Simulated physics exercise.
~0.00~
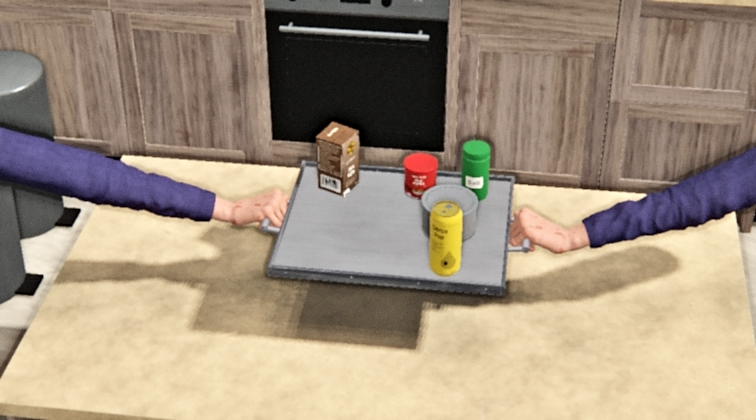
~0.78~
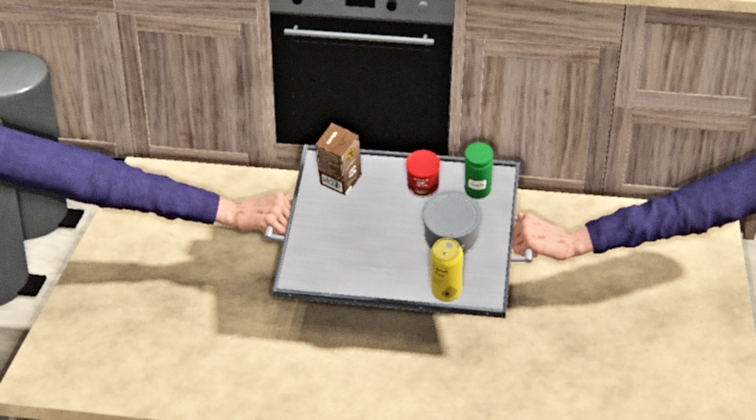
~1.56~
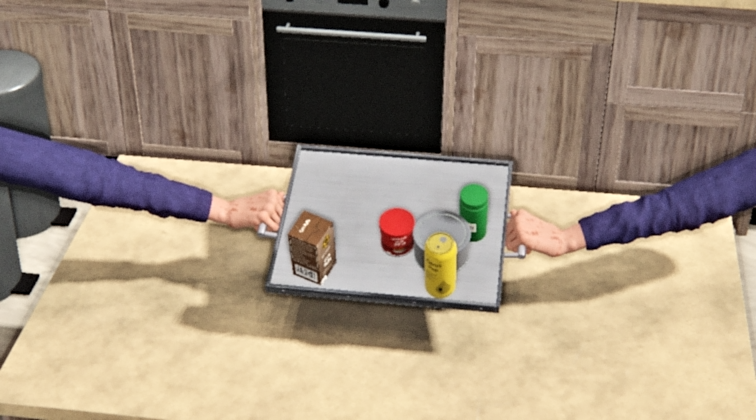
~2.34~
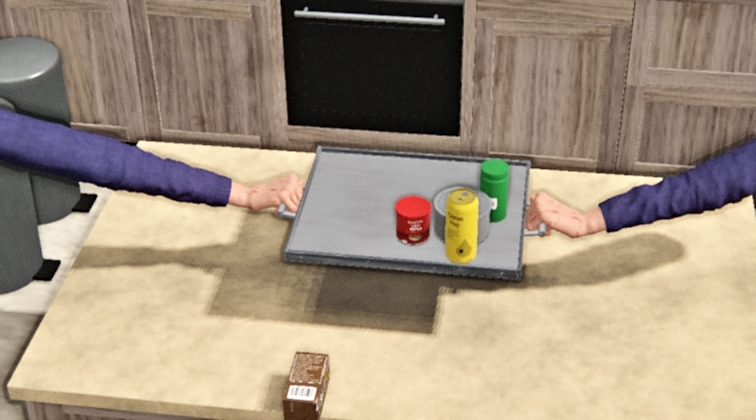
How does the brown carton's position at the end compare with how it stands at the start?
At the start the brown carton stands upright on the tray, while at the end it lies on its side on the counter in front of the tray.
